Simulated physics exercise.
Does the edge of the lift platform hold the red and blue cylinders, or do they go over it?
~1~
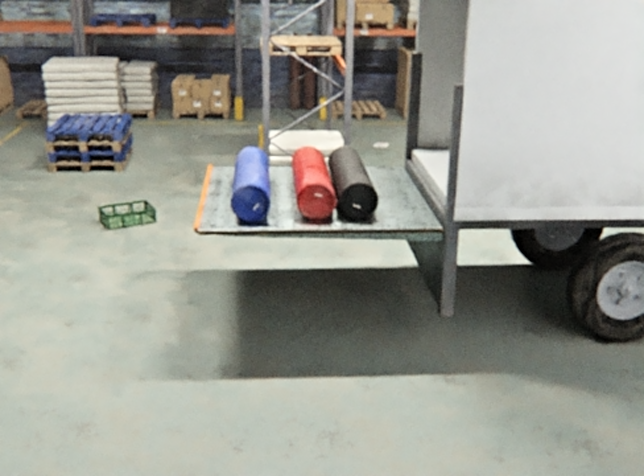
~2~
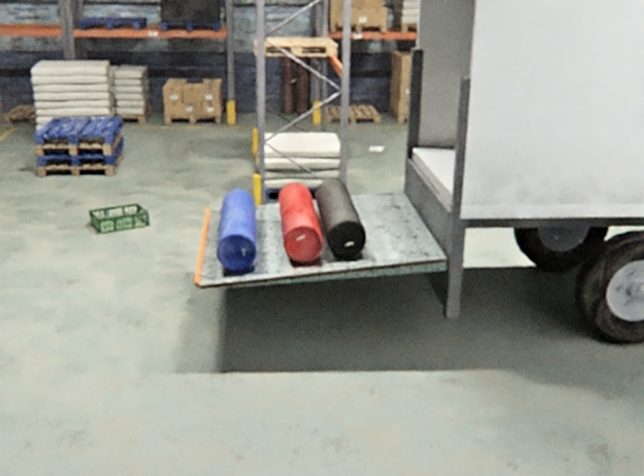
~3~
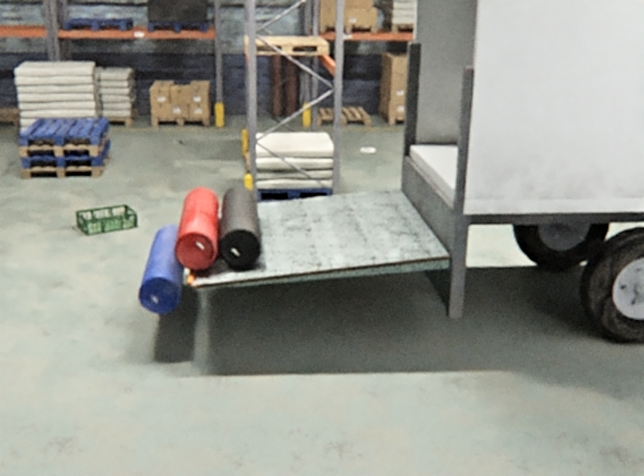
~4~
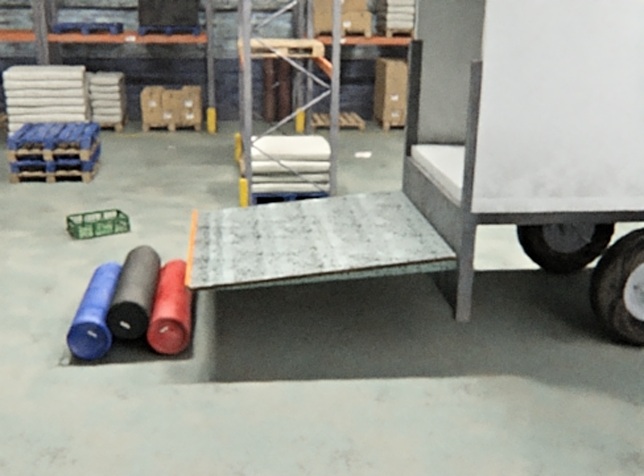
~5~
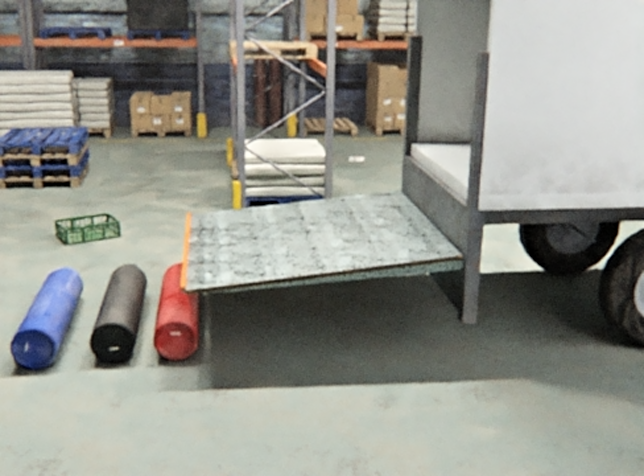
They both go over the left edge of the tipped platform, the blue one ahead of the red, and end up on the floor.
